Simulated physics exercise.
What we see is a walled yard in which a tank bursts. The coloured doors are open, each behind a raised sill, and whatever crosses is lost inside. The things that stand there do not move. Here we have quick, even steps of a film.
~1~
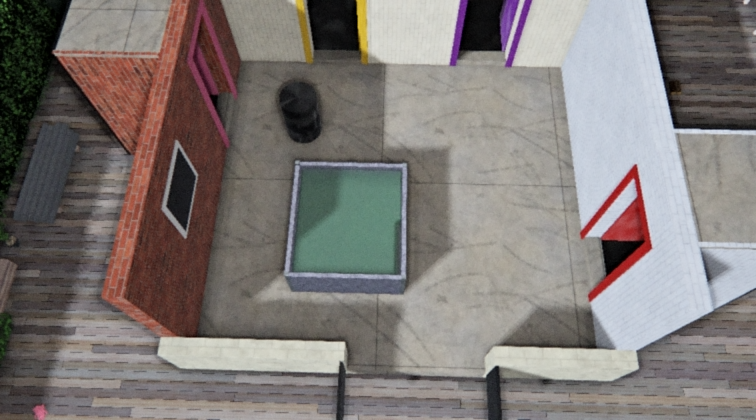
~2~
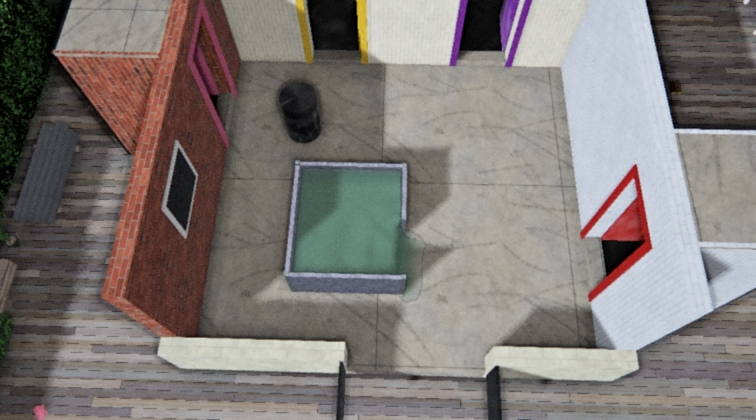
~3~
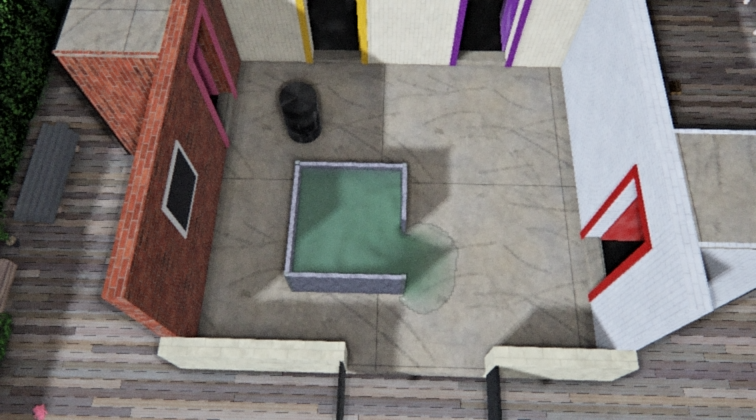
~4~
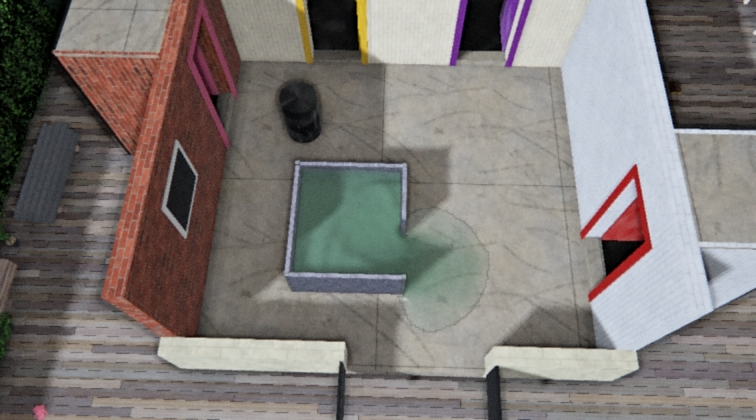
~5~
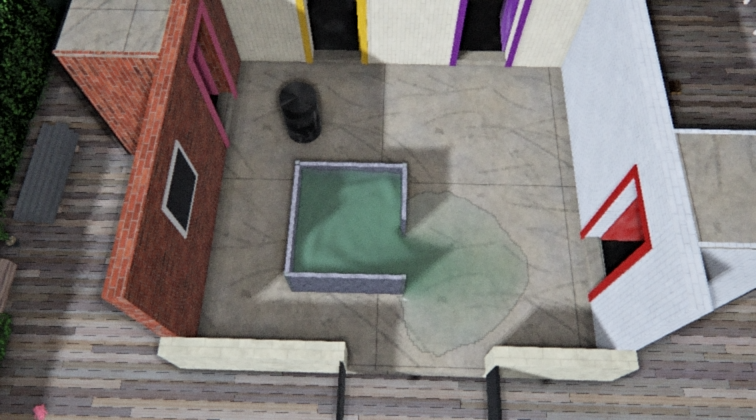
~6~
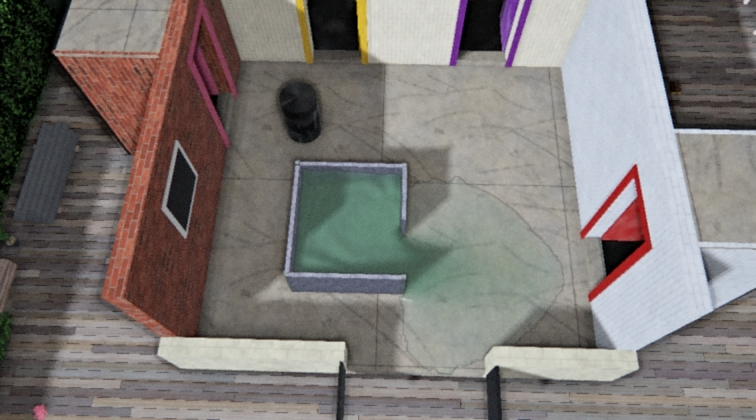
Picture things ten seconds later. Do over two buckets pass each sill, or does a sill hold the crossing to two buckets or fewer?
The yellow door holds it to two or fewer; the purple door holds it to two or fewer; the pink door holds it to two or fewer; the red door passes over two.
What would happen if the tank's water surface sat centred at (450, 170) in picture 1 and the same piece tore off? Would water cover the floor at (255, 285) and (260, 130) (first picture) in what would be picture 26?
The first spot is spared, the second spared.
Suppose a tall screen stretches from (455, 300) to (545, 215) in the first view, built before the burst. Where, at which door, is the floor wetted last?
I'd pick the door marked pink.
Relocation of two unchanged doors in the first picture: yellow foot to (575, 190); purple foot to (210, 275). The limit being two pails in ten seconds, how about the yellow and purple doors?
As it turns out, the yellow door runs past it while the purple door keeps within it.
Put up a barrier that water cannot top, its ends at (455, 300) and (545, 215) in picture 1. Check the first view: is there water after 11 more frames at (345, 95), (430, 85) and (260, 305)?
Taking the points in the order given, they are high and dry, high and dry and high and dry.
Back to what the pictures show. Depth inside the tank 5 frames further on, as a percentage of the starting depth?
Close to 64 in a hundred.
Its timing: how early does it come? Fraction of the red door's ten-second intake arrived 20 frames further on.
Near 95 in a hundred.
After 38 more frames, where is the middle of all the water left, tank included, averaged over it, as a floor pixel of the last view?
Near pixel (458, 203).
A moment on, water covers 30 % of the floor; the yellow door not reached, the purple door not reached, the pink door not reached, the red door under two buckets in.
Next, water covers 30 % of the floor; the yellow door not reached, the purple door not reached, the pink door not reached, the red door over two buckets in.
Then, water covers 35 % of the floor; the yellow door not reached, the purple door wet at the sill, nothing in, the pink door not reached, the red door far over two buckets in.
Later, water covers 60 % of the floor; the yellow door wet at the sill, nothing in, the purple door under two buckets in, the pink door not reached, the red door far over two buckets in.
In the end, water covers 85 % of the floor; the yellow door wet at the sill, nothing in, the purple door under two buckets in, the pink door wet at the sill, nothing in, the red door far over two buckets in.
